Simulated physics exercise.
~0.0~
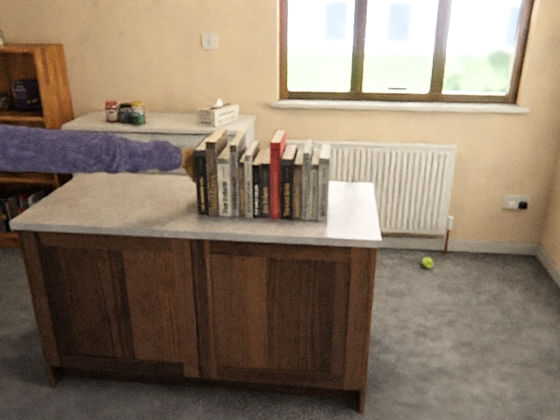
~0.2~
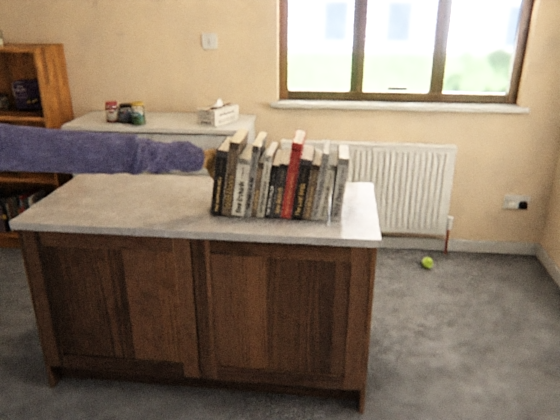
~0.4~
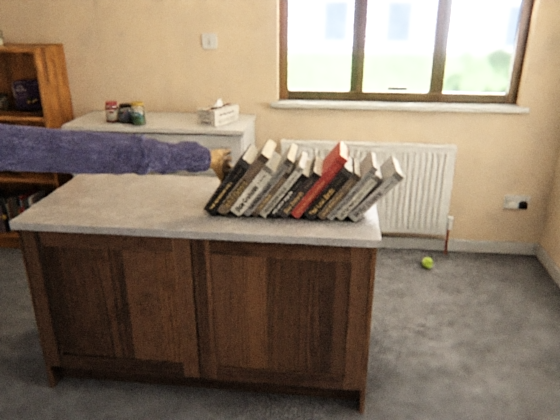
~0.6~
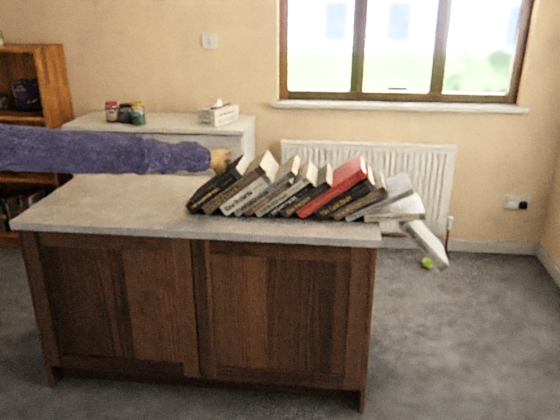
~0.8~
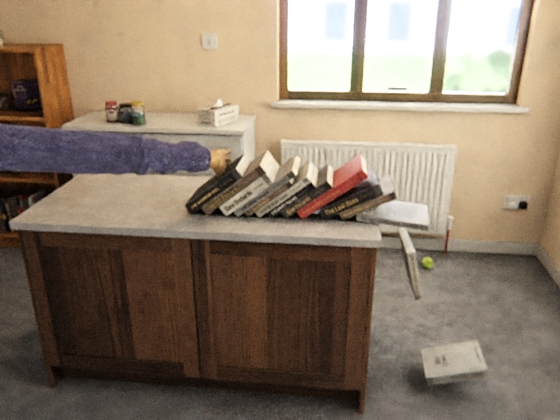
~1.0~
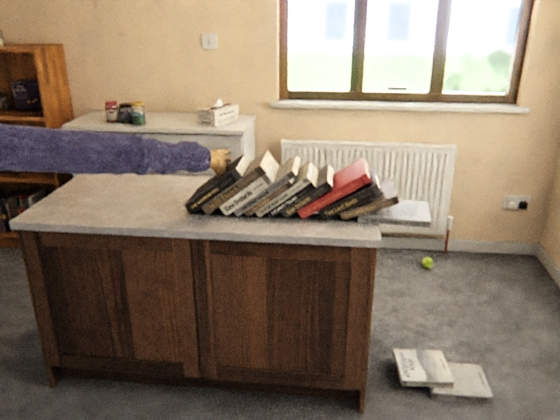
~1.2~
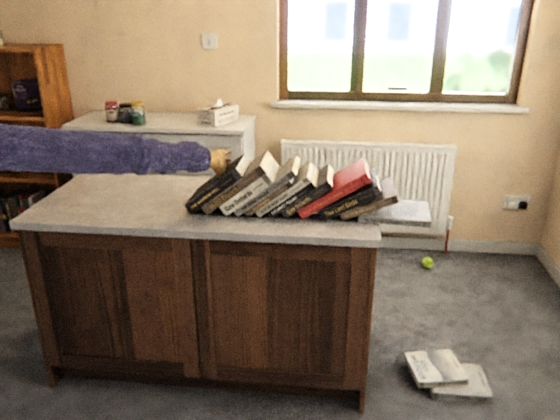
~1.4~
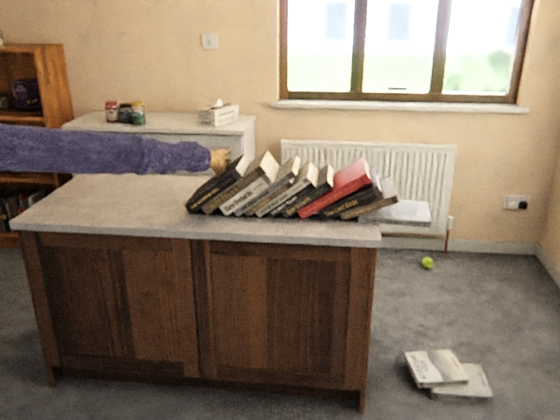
Row of upright books tipping rightward as a sleeved arm pushes, two dropping to the floor, the red one staying on the worktop.
